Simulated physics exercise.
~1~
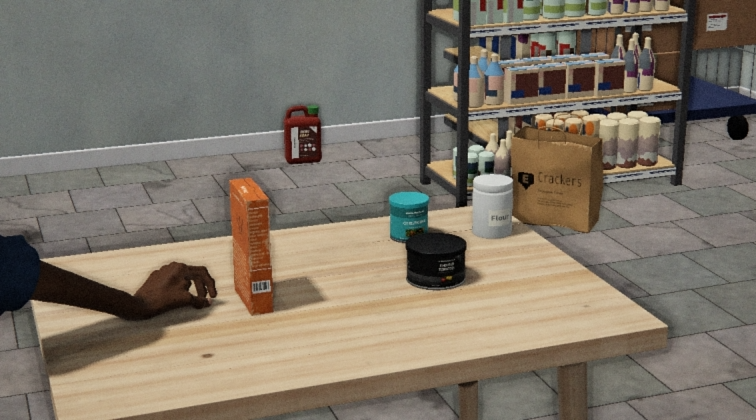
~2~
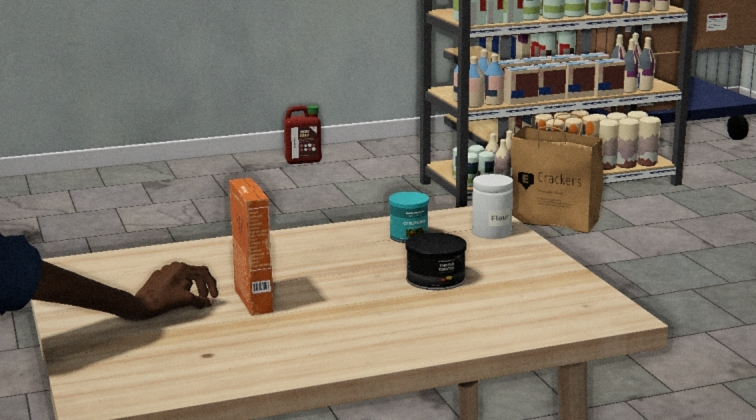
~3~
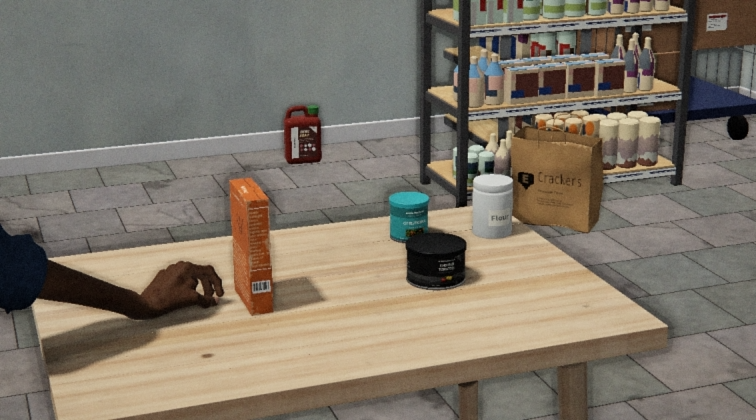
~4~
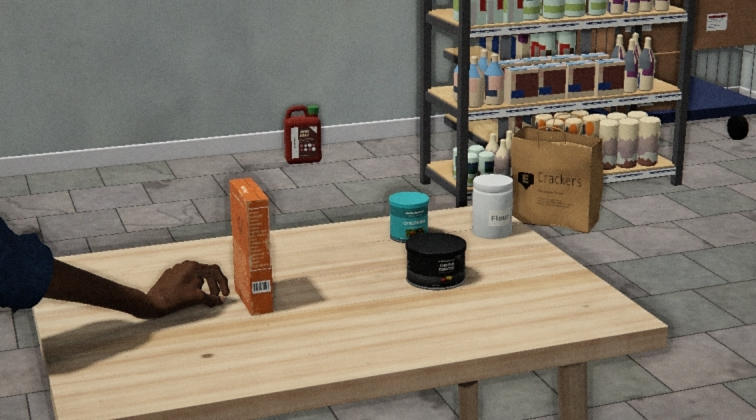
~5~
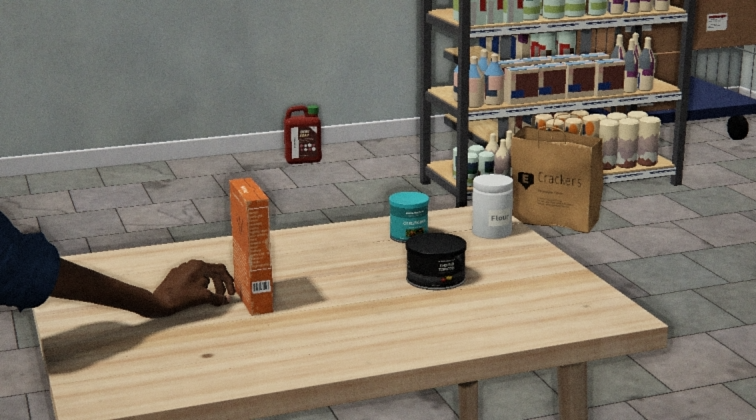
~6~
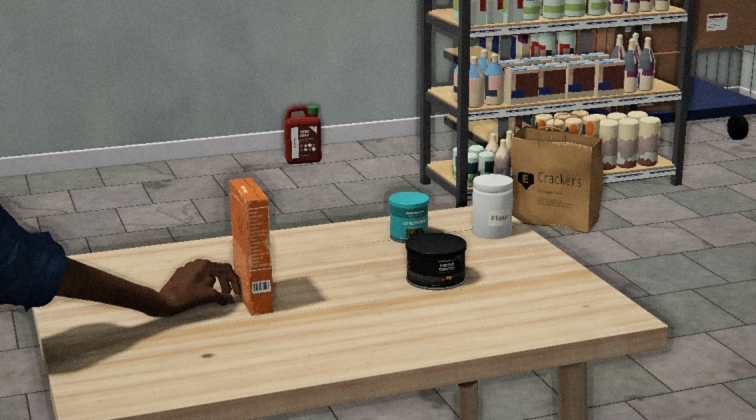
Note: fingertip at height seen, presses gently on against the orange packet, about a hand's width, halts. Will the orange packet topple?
Holds up.
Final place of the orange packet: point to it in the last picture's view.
It winds up at roughly (323, 237).
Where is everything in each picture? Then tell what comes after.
In the first frame, orange packet (251, 246).
In the second frame, orange packet (251, 246).
In the third frame, orange packet (251, 246).
In the fourth frame, orange packet (251, 246).
In the fifth frame, orange packet (251, 246).
In the sixth frame, orange packet (251, 246).
Then, 0.60 s on from there, orange packet shifted a little near (277, 243).
Then, 1.10 s on from there, orange packet shifted about its own width near (301, 239).
In the end, moved from the start, orange packet. At the end, from the last picture's camera, orange packet near (323, 237).
